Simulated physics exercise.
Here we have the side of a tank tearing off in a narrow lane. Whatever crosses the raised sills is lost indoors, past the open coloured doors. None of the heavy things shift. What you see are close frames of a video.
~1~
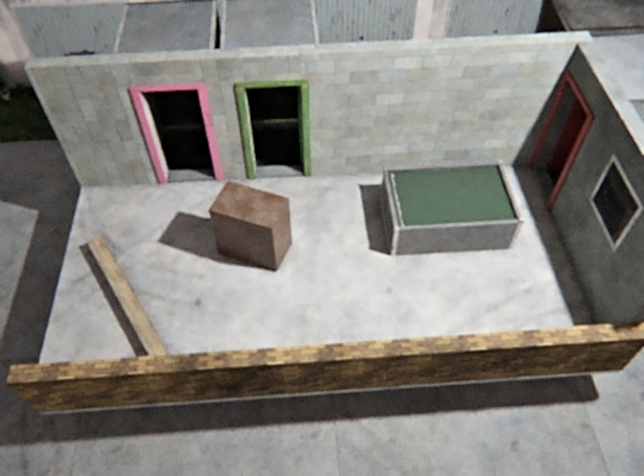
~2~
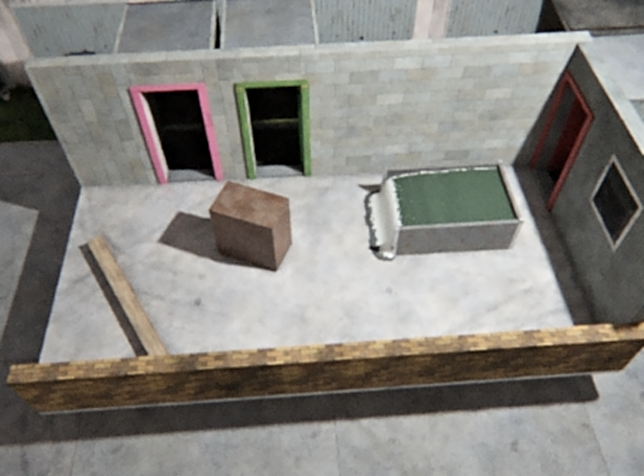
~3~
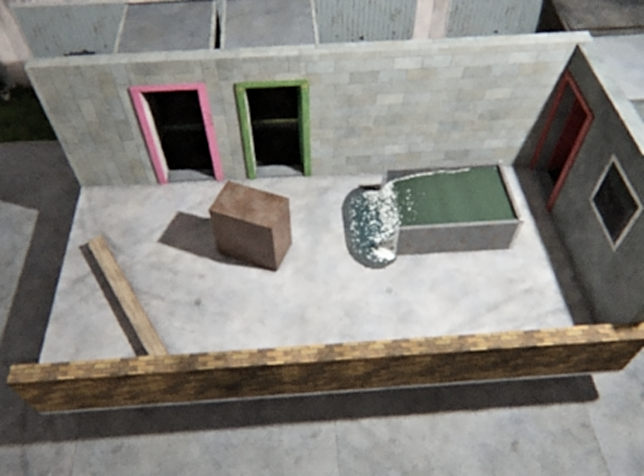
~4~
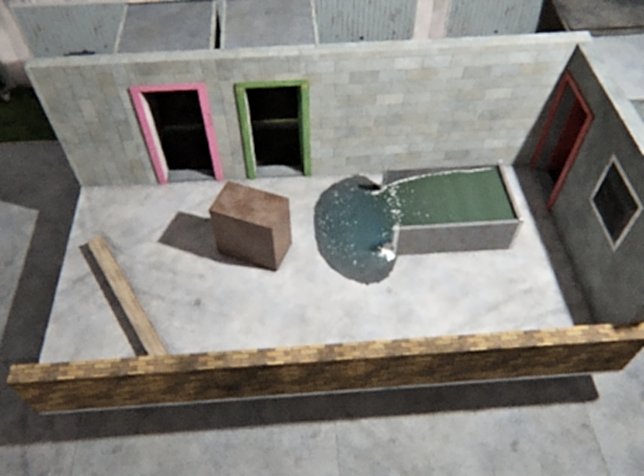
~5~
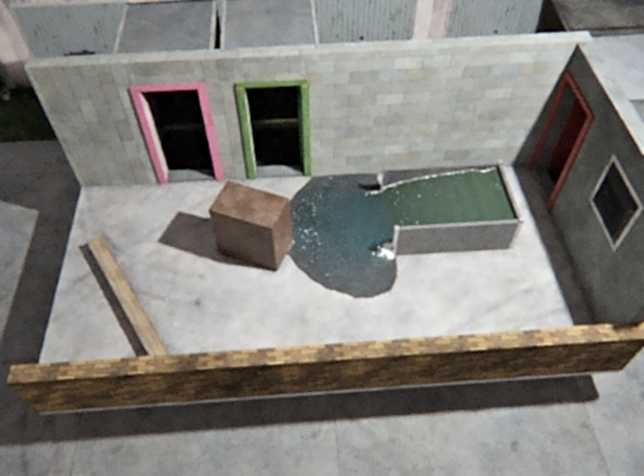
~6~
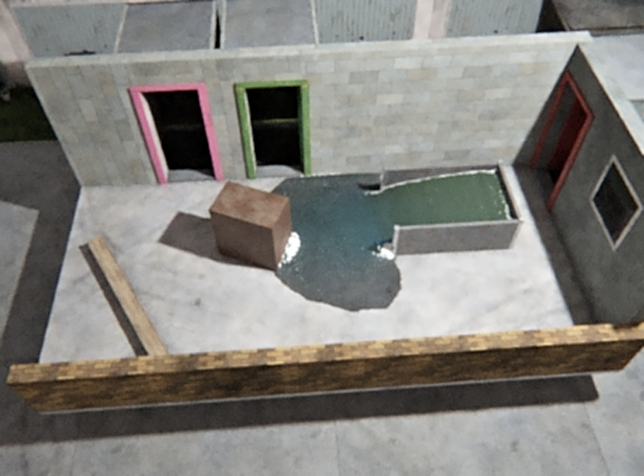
Green water sits still in an open gray tank inside a walled yard, then bursts out through its left end in a white, foamy spill. The water spreads left across the pale floor in a widening dark pool, reaches the brown block, and froths against its side while extending toward the back wall and foreground.
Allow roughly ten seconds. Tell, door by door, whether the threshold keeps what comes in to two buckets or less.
My prediction: The pink door surpasses two buckets; the green door surpasses two buckets; the red door does not surpass two buckets.
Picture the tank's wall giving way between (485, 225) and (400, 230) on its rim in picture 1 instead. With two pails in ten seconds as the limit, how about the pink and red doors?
Result - pink one does not reach it, red one tops the mark.
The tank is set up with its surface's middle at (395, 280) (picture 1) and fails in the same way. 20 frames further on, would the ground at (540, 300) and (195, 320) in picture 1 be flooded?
Bone-dry, soaked.
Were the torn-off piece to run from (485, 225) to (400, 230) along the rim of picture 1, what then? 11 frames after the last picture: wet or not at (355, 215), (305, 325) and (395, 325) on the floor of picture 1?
Bone-dry, submerged, submerged.
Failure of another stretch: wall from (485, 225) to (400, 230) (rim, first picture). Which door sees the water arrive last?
It's the one in green.
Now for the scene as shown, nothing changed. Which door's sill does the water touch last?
Going by the pictures, I'd say the one in red.
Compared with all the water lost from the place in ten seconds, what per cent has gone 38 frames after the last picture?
Close to 80 out of every hundred.
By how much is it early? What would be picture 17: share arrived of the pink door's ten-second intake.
It works out at roughly 30 percent of the ten-second total.
A moment on, water covers 30 % of the floor; the pink door wet at the sill, nothing in, the green door wet at the sill, nothing in, the red door not reached.
Next, water covers 45 % of the floor; the pink door under two buckets in, the green door under two buckets in, the red door not reached.
Then, water covers 50 % of the floor; the pink door over two buckets in, the green door over two buckets in, the red door not reached.
Later, water covers 60 % of the floor; the pink door over two buckets in, the green door over two buckets in, the red door not reached.
In the end, water covers 85 % of the floor; the pink door over two buckets in, the green door over two buckets in, the red door wet at the sill, nothing in.
